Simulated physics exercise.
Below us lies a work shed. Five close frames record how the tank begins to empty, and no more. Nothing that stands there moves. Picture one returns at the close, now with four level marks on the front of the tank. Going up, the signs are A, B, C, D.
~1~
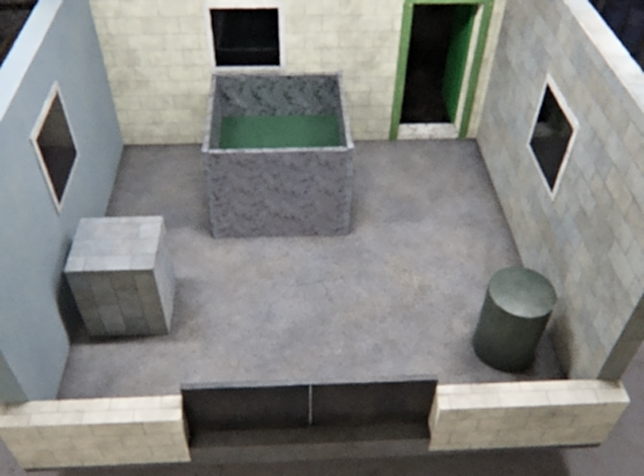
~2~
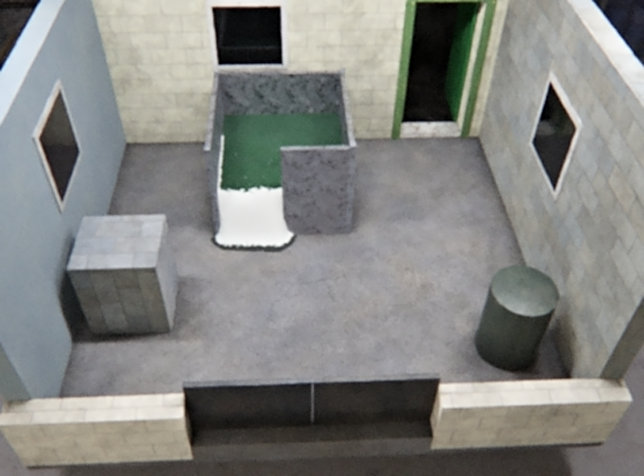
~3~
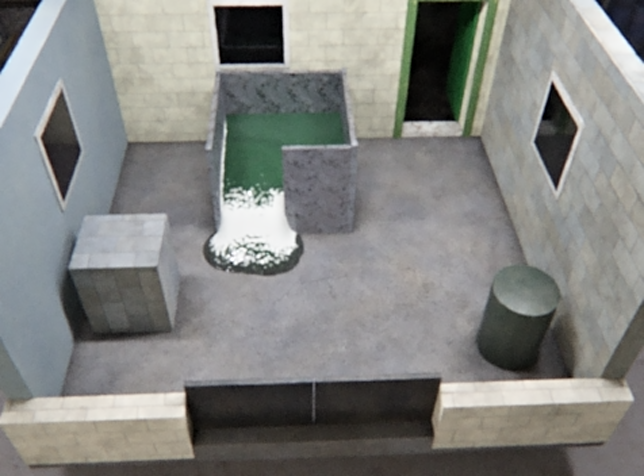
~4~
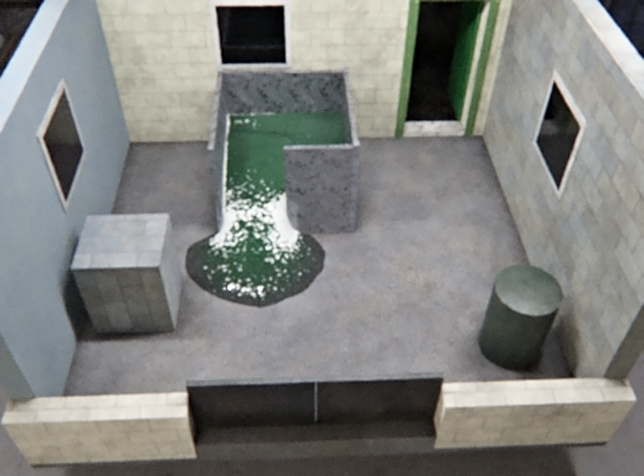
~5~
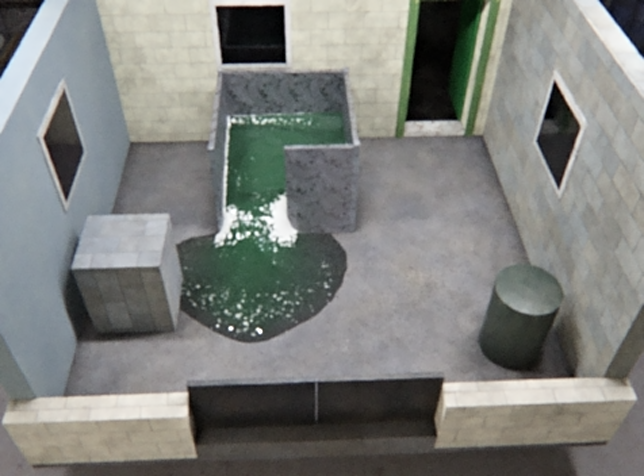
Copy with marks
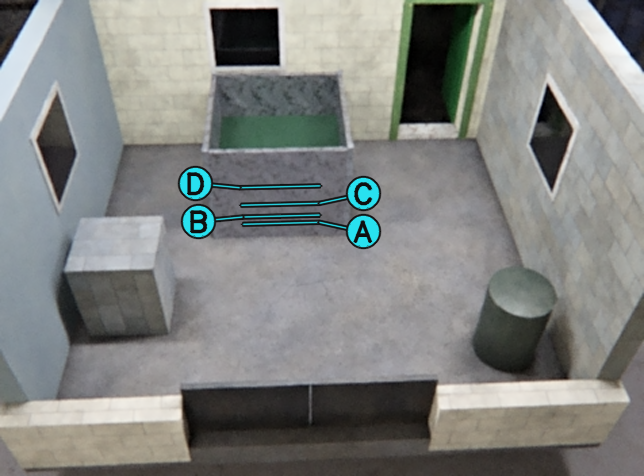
To begin with, green water sits still in a grey stone tank at the back of a work shed, between a block and a drum. Part of the tank's front wall opens at the left, and white, foaming water pours through. It fans across the floor toward the viewer, forming a widening dark green pool.
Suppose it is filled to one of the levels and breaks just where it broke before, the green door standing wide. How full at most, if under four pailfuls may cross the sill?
C.
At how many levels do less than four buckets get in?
Three of the four.
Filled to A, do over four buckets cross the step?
No.
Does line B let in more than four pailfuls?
No, not at all.
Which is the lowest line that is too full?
D it is.
In cyan, A at (281, 223); B at (281, 216); C at (280, 204); D at (279, 186); from the bottom up A, B, C, D.
For line A, nothing gets over.
For line B, nothing gets over.
For line C, a splash gets over, under a bucket.
For line D, about 10 bucketfuls get in.
